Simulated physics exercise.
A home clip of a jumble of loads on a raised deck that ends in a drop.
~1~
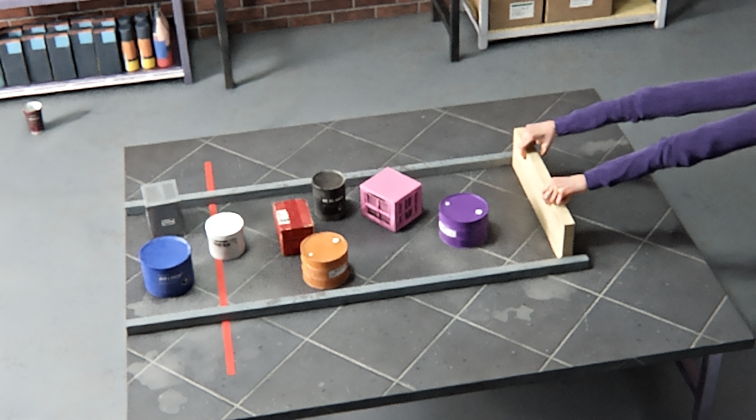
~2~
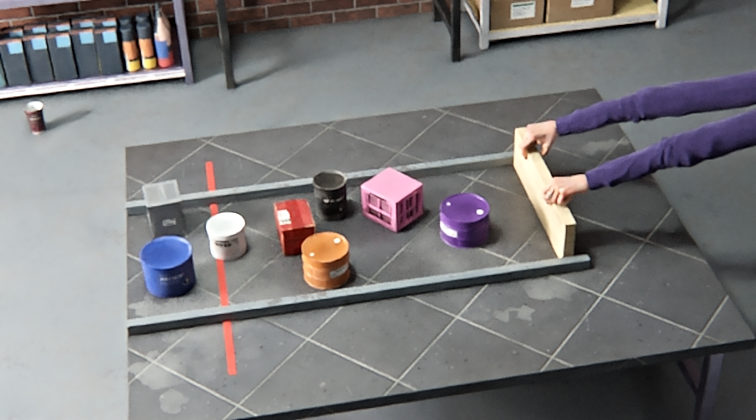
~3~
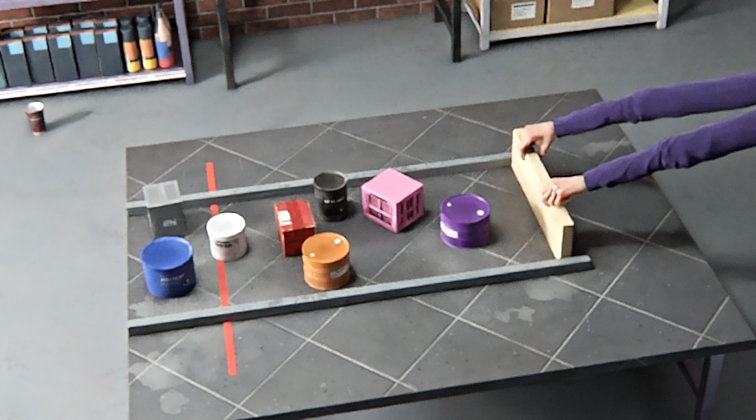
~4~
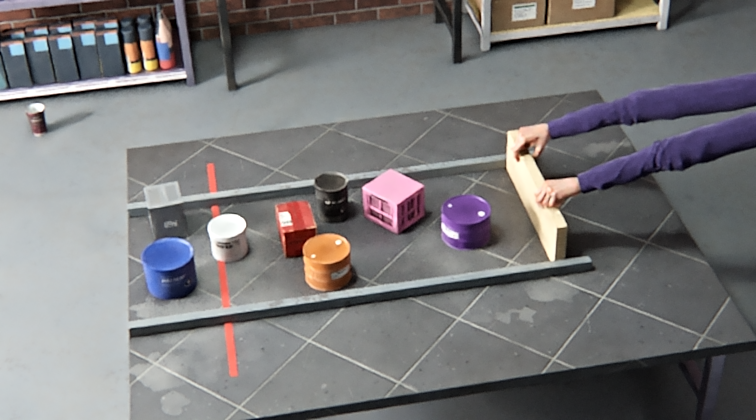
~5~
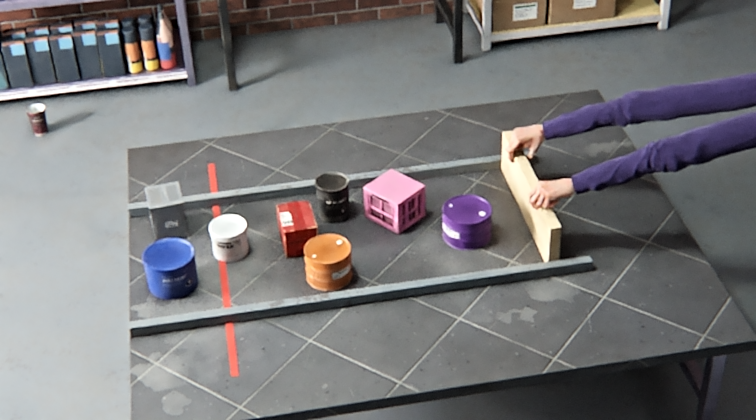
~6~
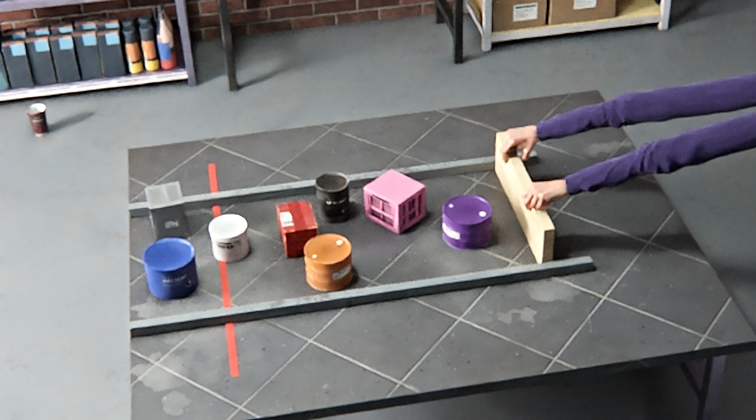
Hands in purple sleeves sliding a wooden plank slightly left between two rails on a dark table, coloured containers standing still.
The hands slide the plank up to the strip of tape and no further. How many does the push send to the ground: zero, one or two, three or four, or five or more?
As it turns out, the number that fall off is one or two.
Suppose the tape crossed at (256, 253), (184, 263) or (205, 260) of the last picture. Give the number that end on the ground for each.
In that order 0, 5 and 2.
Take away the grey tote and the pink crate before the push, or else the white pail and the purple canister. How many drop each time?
0 in the first case, 0 in the second.
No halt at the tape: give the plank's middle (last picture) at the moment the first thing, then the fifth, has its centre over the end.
Its middle is around (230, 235) and later (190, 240).
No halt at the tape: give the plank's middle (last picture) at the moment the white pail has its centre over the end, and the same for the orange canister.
For the white pail at (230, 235), for the orange canister at (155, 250).
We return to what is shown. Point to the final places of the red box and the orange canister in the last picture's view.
The red box stops around (156, 244); the orange canister around (201, 283).
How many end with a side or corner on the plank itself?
That makes 3.
Soon after, none off yet; grey tote at rest near (167, 213); blue pail at rest near (171, 269); white pail at rest near (230, 239).
After that, none off yet; grey tote at rest near (167, 213); blue pail at rest near (171, 269); white pail displaced a little near (224, 239).
In the end, the number that fall off is one or two; gone, white pail and grey tote.
